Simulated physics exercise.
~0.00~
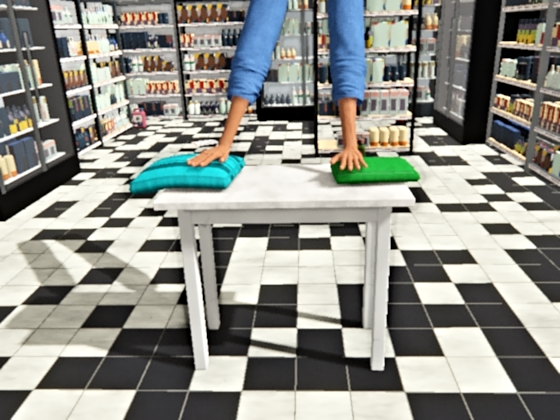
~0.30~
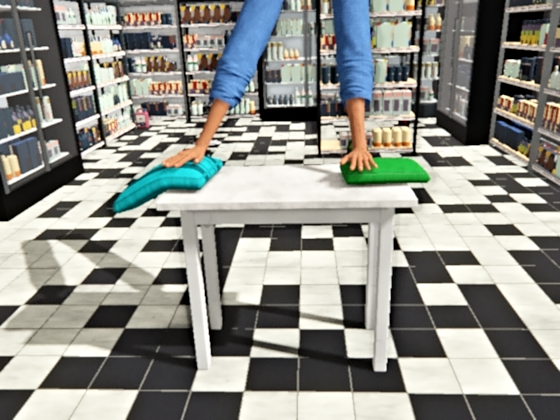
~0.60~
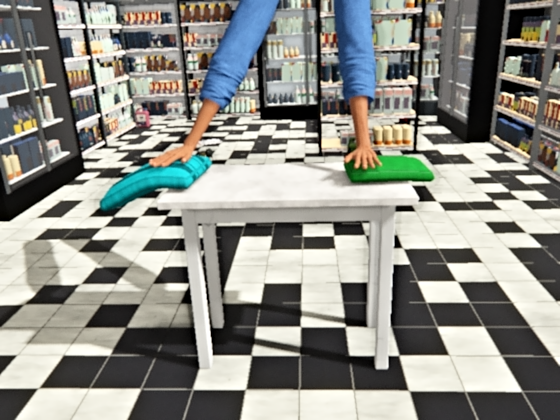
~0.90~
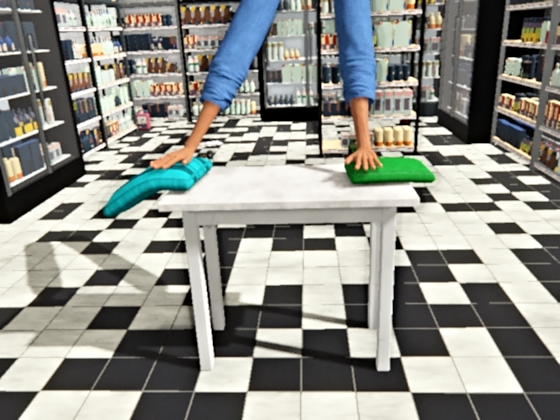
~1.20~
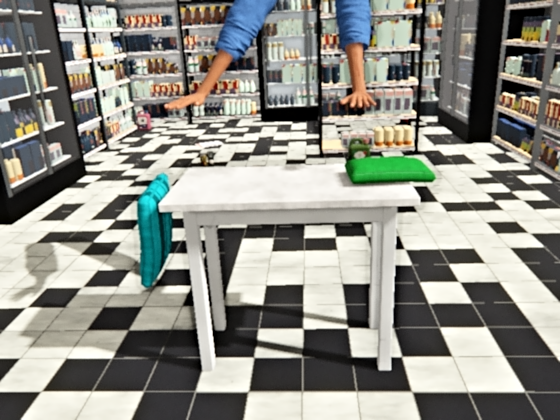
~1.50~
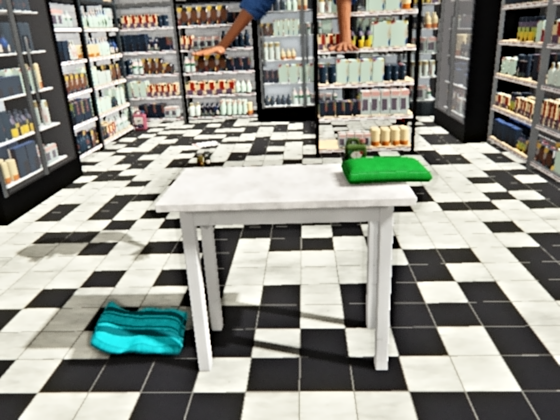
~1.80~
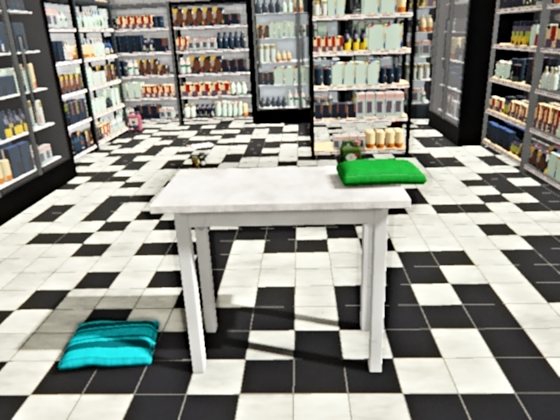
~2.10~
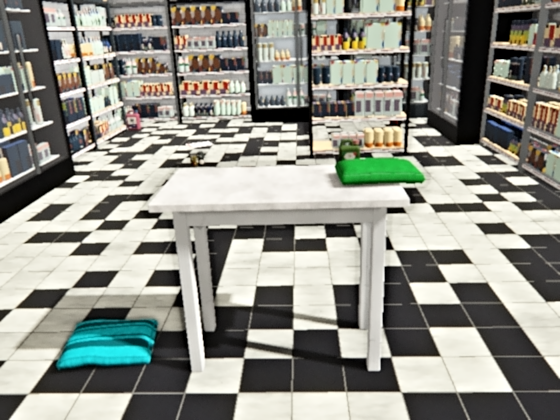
Two hands slid a turquoise cushion left and a green sack slightly right on a small white table in a shop aisle, then let go and drew back; the cushion tipped off the left end onto the checkered floor, while the sack stayed on top.
